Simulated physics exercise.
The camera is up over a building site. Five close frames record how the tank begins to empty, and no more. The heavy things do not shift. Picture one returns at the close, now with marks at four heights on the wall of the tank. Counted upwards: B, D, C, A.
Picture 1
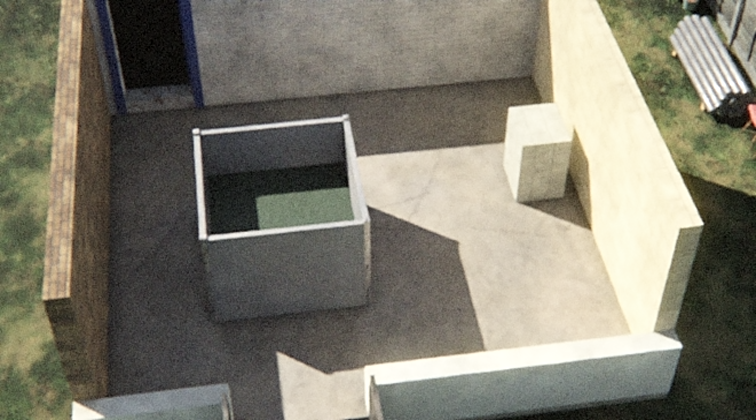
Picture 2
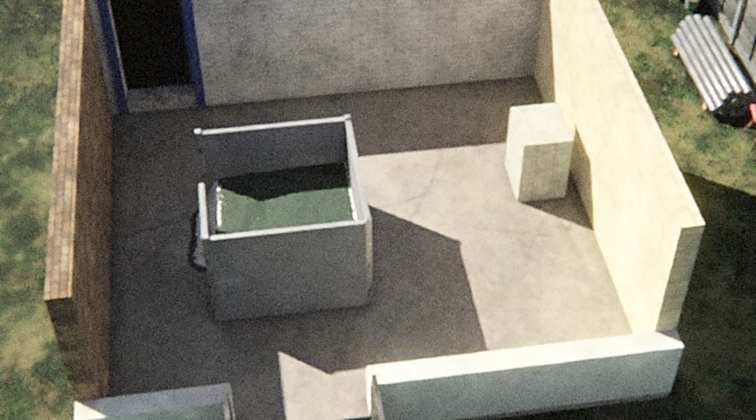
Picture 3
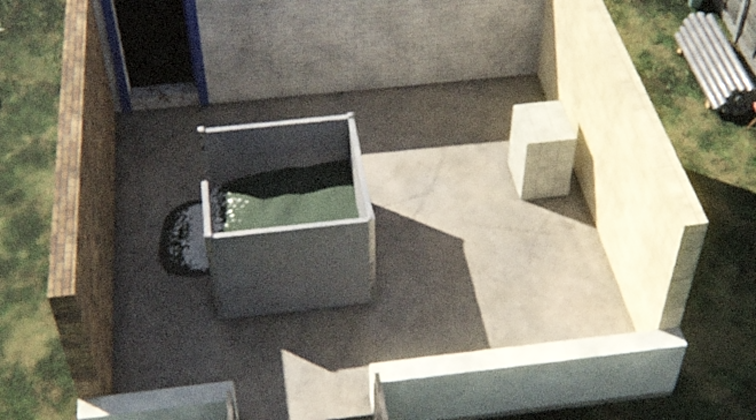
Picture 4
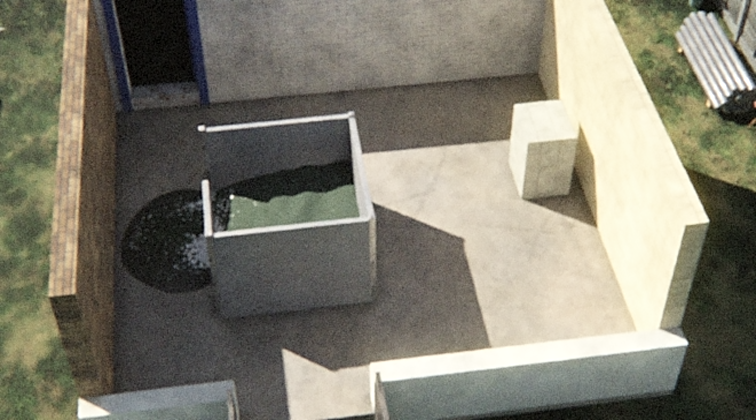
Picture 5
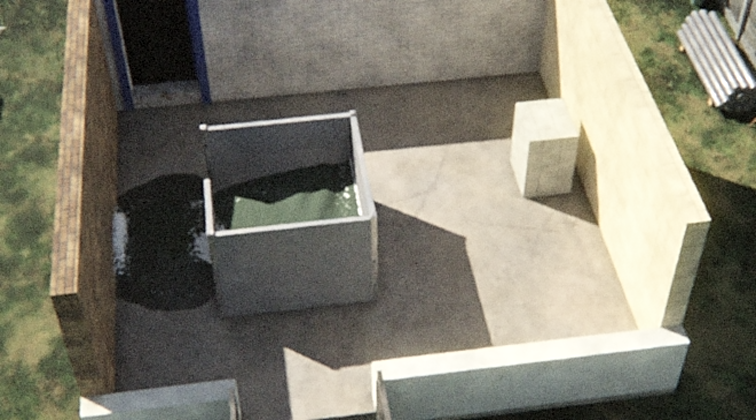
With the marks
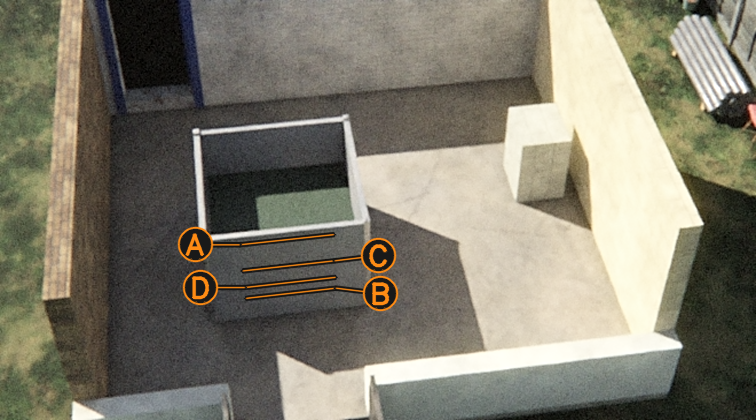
Greenish water sloshing in a square grey tank and pouring out its left side, spreading darkly across the walled concrete floor.
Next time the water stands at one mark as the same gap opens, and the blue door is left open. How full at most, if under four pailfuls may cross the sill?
D.
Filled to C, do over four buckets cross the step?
Yes.
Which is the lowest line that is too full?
C it is.
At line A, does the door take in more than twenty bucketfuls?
Yes, it does.
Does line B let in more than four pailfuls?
No, that is safe.
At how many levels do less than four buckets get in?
Two of the four.
On the marked copy, A at (286, 239); B at (291, 293); C at (289, 265); D at (290, 282); from the bottom up B, D, C, A.
If A is chosen, dozens of bucketfuls pour in.
If B is chosen, nothing gets over.
If C is chosen, about 11 bucketfuls get in.
If D is chosen, a bucket or two gets in.
